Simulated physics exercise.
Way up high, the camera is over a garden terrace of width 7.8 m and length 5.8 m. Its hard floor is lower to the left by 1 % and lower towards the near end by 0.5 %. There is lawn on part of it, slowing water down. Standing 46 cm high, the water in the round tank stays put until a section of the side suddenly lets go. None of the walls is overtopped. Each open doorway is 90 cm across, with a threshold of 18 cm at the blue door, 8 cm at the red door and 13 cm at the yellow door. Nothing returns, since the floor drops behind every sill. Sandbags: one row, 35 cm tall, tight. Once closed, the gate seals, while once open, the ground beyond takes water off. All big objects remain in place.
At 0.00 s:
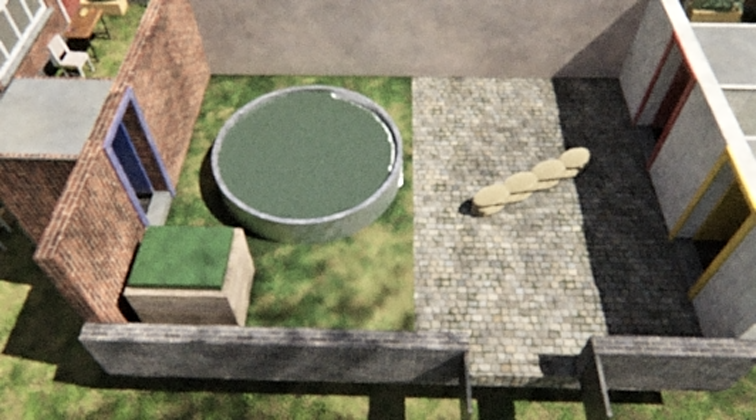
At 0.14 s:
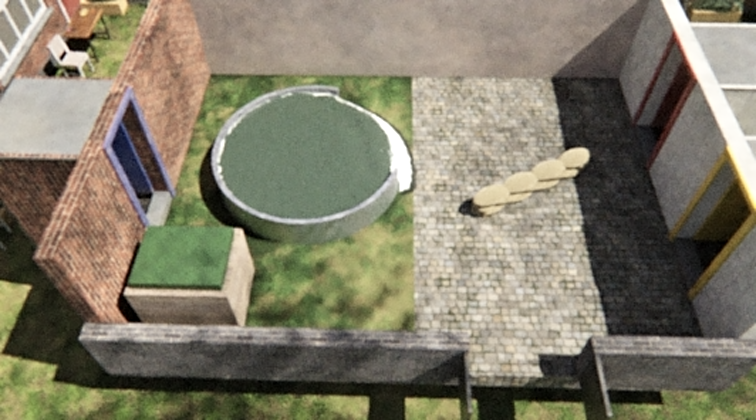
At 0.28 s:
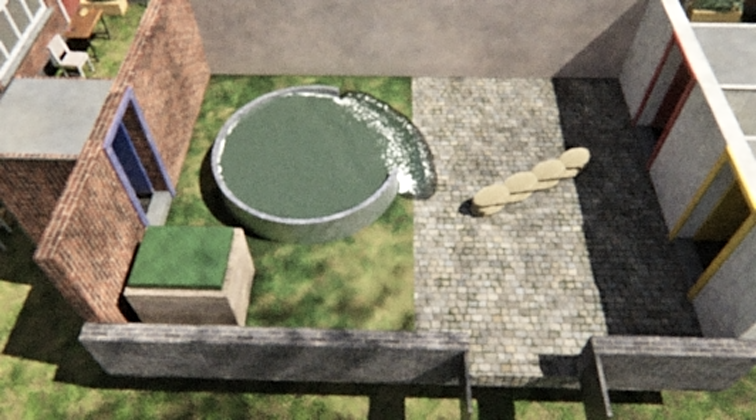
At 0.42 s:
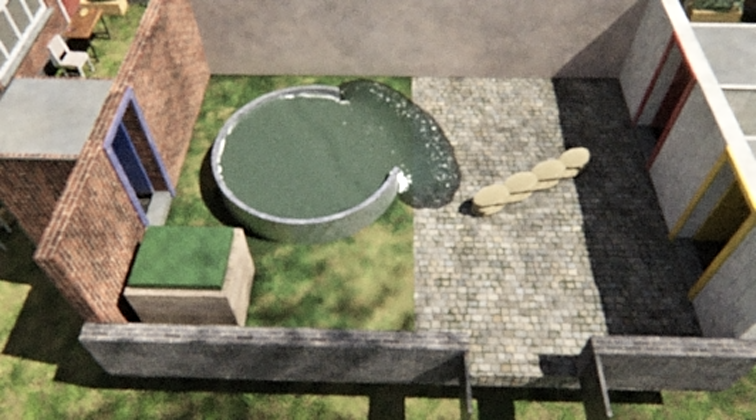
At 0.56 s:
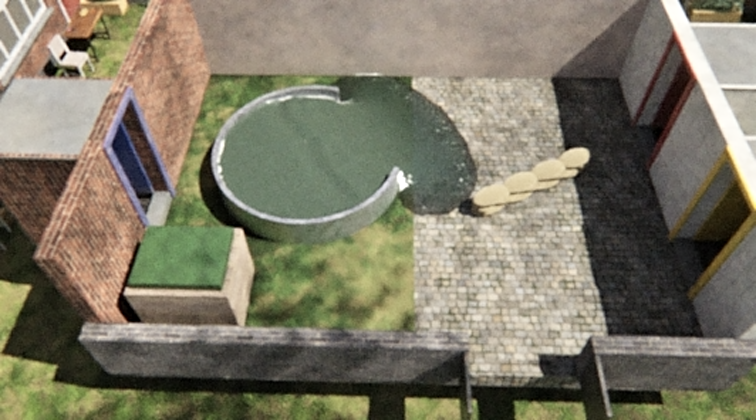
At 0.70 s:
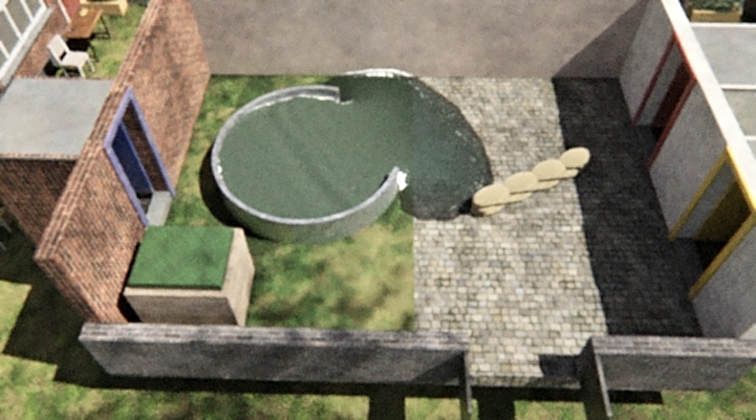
Dark green water bursts from the right side of a round grey tank and fans out in a widening, glinting sheet across grass and pale paving, reaching the sandbags' left end. The walled garden terrace is seen from high above by a still camera. A blue-framed doorway and turf-topped box stand left, with red and yellow doorways right, beyond a diagonal row of tan sandbags.
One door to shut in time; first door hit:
The red one.
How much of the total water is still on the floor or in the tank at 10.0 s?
Close to 92 in a hundred remains.
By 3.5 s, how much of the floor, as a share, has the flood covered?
About 40 per cent.
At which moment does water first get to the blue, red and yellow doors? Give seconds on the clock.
Arrival times - blue 8.5 s / red 2.2 s / yellow 4.5 s.
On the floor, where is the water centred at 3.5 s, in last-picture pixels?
I'd put it close to (422, 139).
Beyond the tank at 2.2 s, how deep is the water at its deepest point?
It tops out at some 22 cm.
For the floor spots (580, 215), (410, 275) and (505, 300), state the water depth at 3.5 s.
First spot near 0 cm, second near 1 cm, third near 0 cm.
After 1.4 s water covers 25 % of the floor and is deepest (20 cm) near (395, 142); blue door not reached, red door not reached, yellow door not reached.
After 2.2 s water covers 35 % of the floor and is deepest (22 cm) near (396, 81); blue door not reached, red door not reached, yellow door not reached.
After 3.5 s water covers 40 % of the floor and is deepest (32 cm) near (621, 103); blue door not reached, red door reached at 2.2 s, yellow door not reached.
After 6.0 s water covers 70 % of the floor and is deepest (17 cm) near (514, 175); blue door not reached, red door reached at 2.2 s, yellow door reached at 4.3 s.
After 10.0 s water covers 90 % of the floor and is deepest (13 cm) near (208, 85); blue door reached at 8.4 s, red door reached at 2.2 s, yellow door reached at 4.3 s.
